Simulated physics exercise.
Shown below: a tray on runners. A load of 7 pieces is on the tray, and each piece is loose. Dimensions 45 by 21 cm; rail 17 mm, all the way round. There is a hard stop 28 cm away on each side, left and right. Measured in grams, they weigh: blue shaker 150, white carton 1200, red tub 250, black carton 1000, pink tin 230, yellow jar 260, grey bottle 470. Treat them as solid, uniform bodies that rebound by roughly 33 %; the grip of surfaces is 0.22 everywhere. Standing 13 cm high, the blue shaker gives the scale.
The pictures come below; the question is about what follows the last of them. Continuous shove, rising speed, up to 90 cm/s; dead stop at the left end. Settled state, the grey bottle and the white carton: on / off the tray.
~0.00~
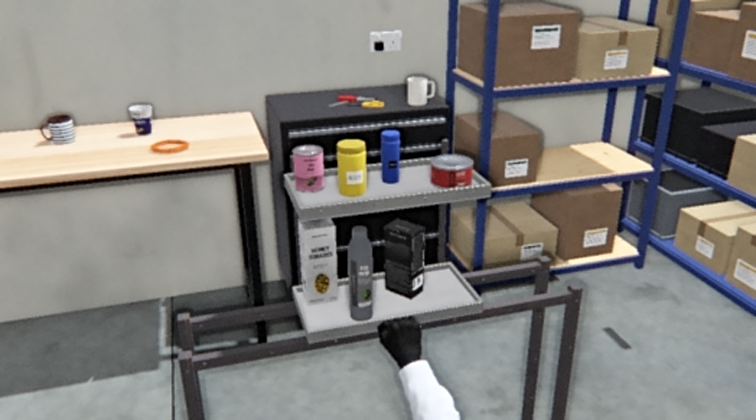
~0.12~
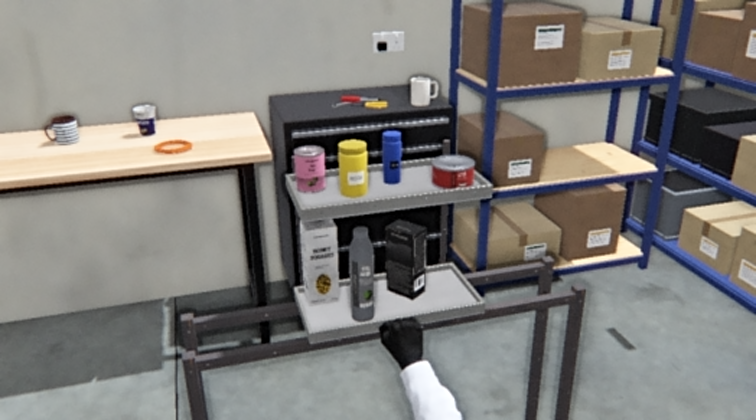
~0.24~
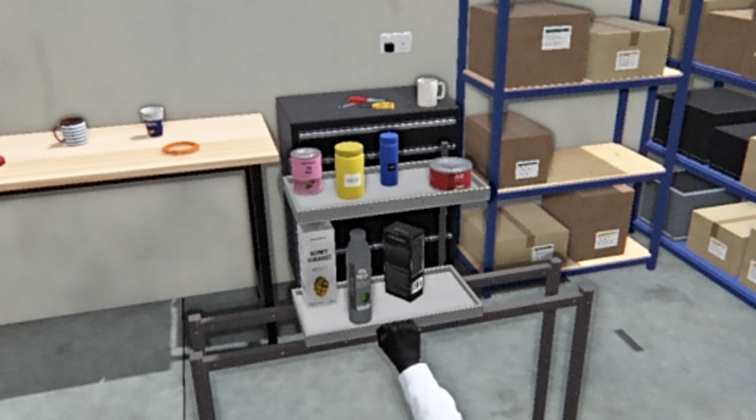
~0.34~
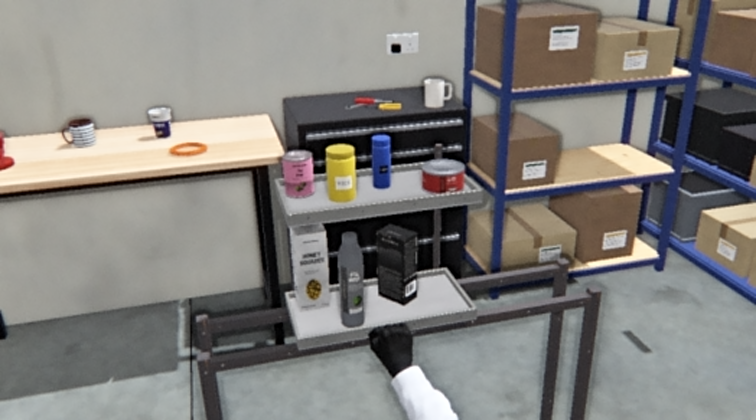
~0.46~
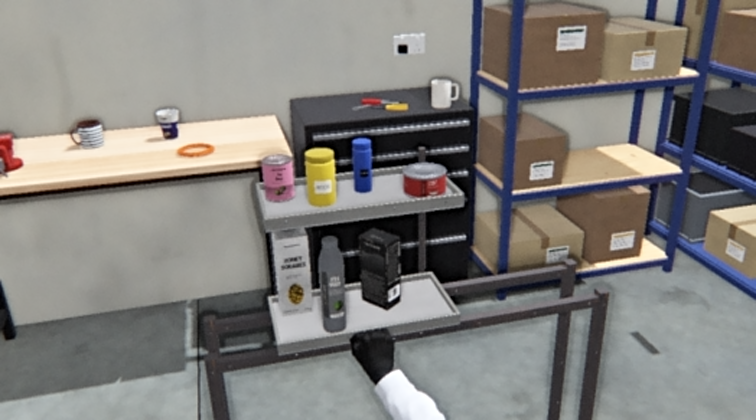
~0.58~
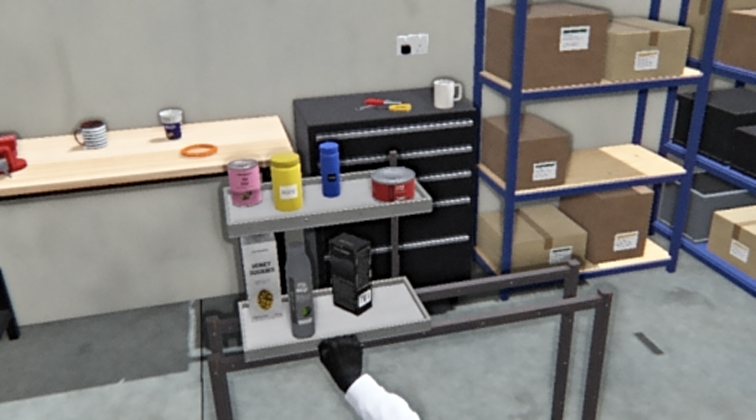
The grey bottle quits the tray; the white carton quits the tray.
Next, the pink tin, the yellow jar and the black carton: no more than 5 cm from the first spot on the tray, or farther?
Pink tin: Remains in place; yellow jar: Is displaced; black carton: Is displaced.
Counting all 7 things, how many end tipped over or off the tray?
It adds up to 2.
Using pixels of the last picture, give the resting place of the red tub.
Roughly at (295, 197) in the last picture.
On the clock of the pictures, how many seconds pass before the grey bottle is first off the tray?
Around 1.0 seconds.
After 0.78 s, tray 28 cm left; white carton leaning 29° near (213, 281); grey bottle slid 9 cm near (235, 300); black carton slid 10 cm.
After 0.88 s, tray 28 cm left; white carton now off the tray; grey bottle leaning 11° near (218, 301); yellow jar leaning 10°.
After 1.18 s, tray 28 cm left; grey bottle now off the tray; blue shaker slid 16 cm; red tub slid 18 cm.
After 1.48 s, tray 28 cm left; blue shaker slid 16 cm; red tub slid 18 cm; black carton slid 18 cm.
At rest (1.7 s), off the tray, white carton and grey bottle; not toppled but over 5 cm from the start, blue shaker, red tub, black carton and yellow jar; the last one in place, give or take 5 cm.
